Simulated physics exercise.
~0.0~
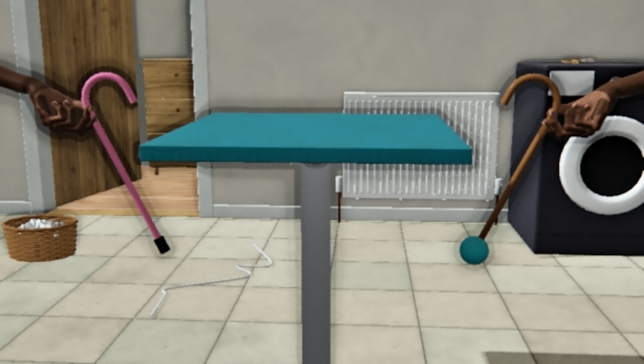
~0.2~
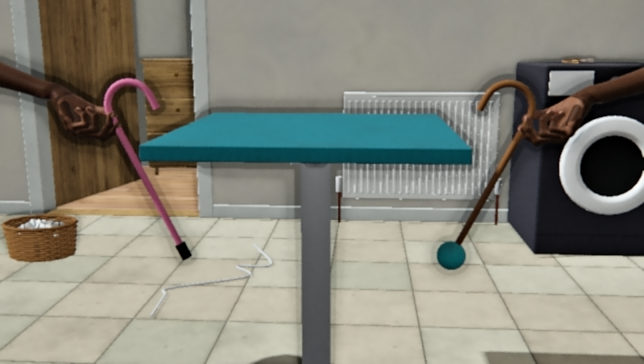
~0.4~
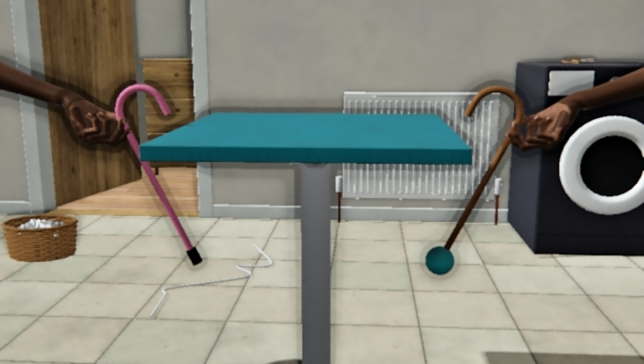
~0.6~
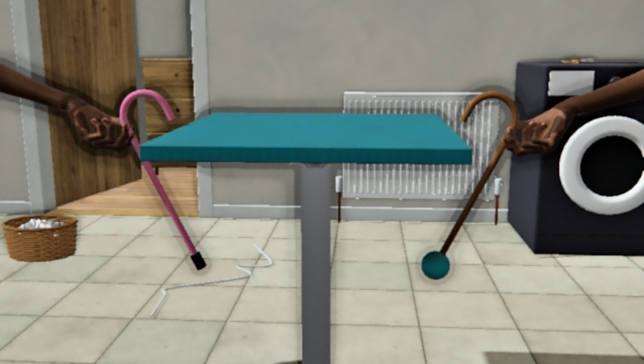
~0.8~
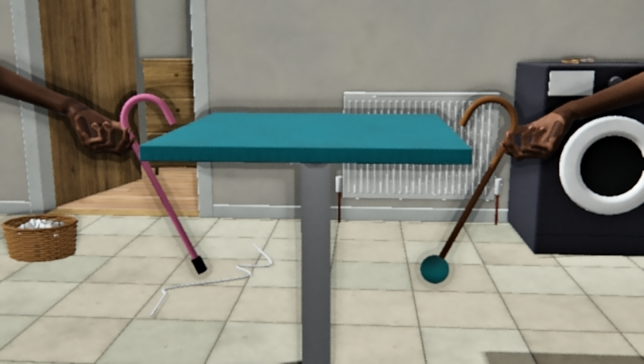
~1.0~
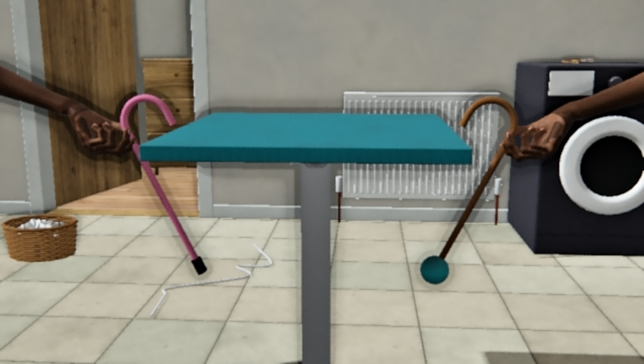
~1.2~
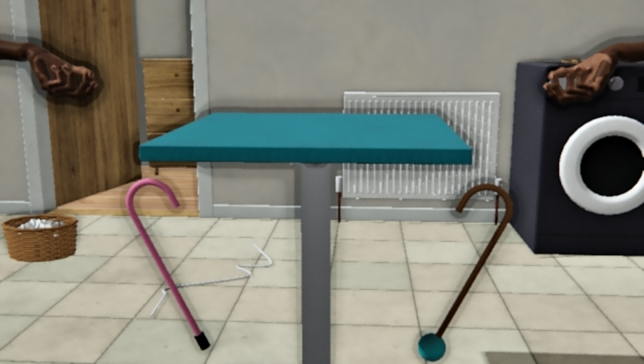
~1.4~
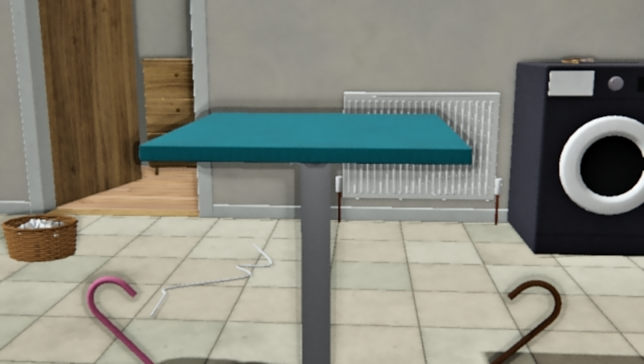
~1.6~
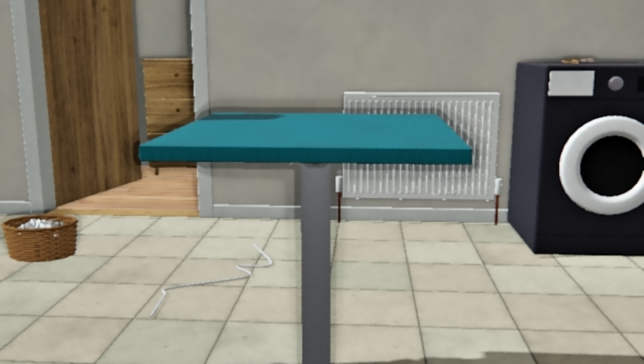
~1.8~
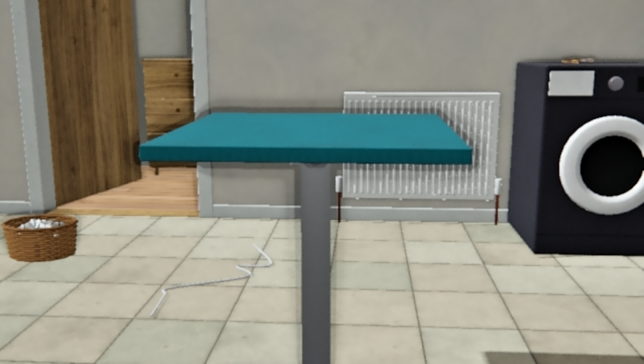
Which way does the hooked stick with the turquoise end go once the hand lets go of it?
It moves down, dropping past the right end of the table until it leaves view at the bottom.
